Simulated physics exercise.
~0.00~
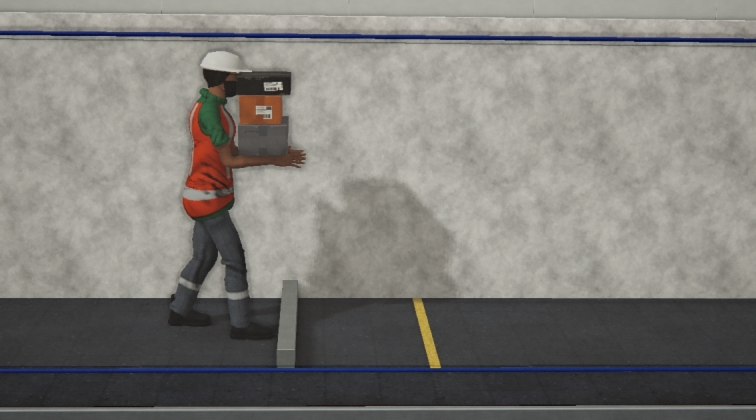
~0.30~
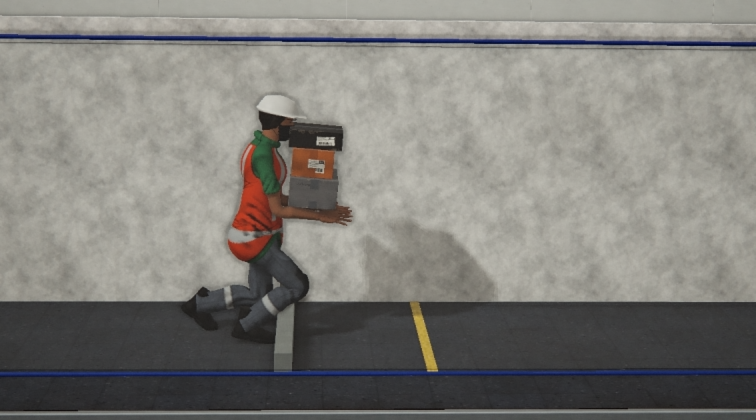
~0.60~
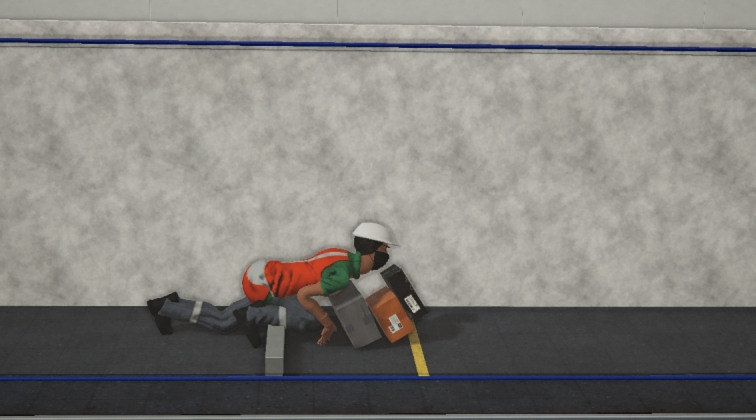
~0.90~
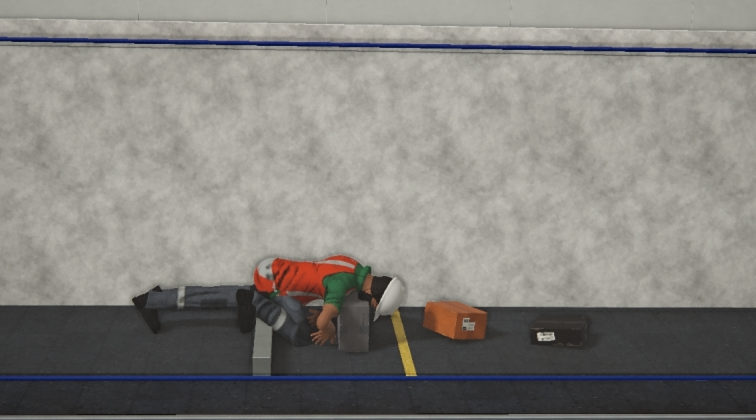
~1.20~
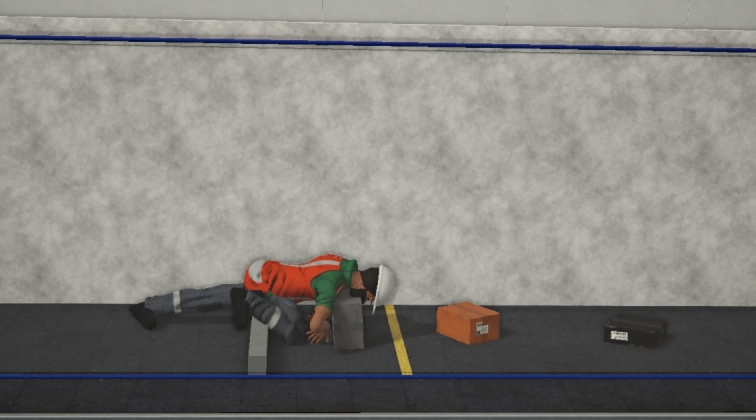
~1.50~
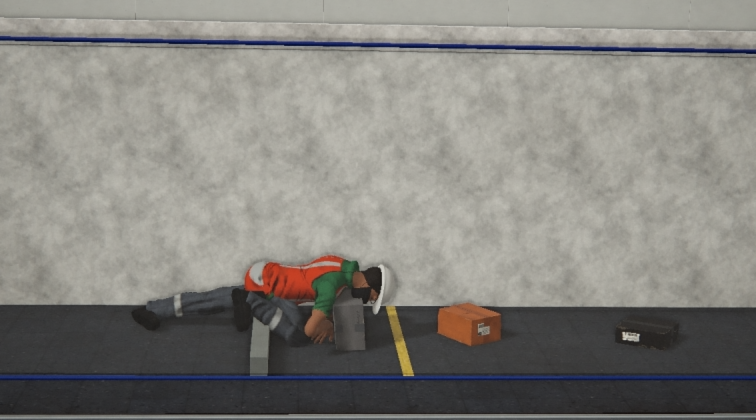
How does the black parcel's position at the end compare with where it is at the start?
At the start the black parcel sits on top of the stack in front of the person's face. By the end it lies on the floor far to the right, past the yellow line and beyond the orange carton.
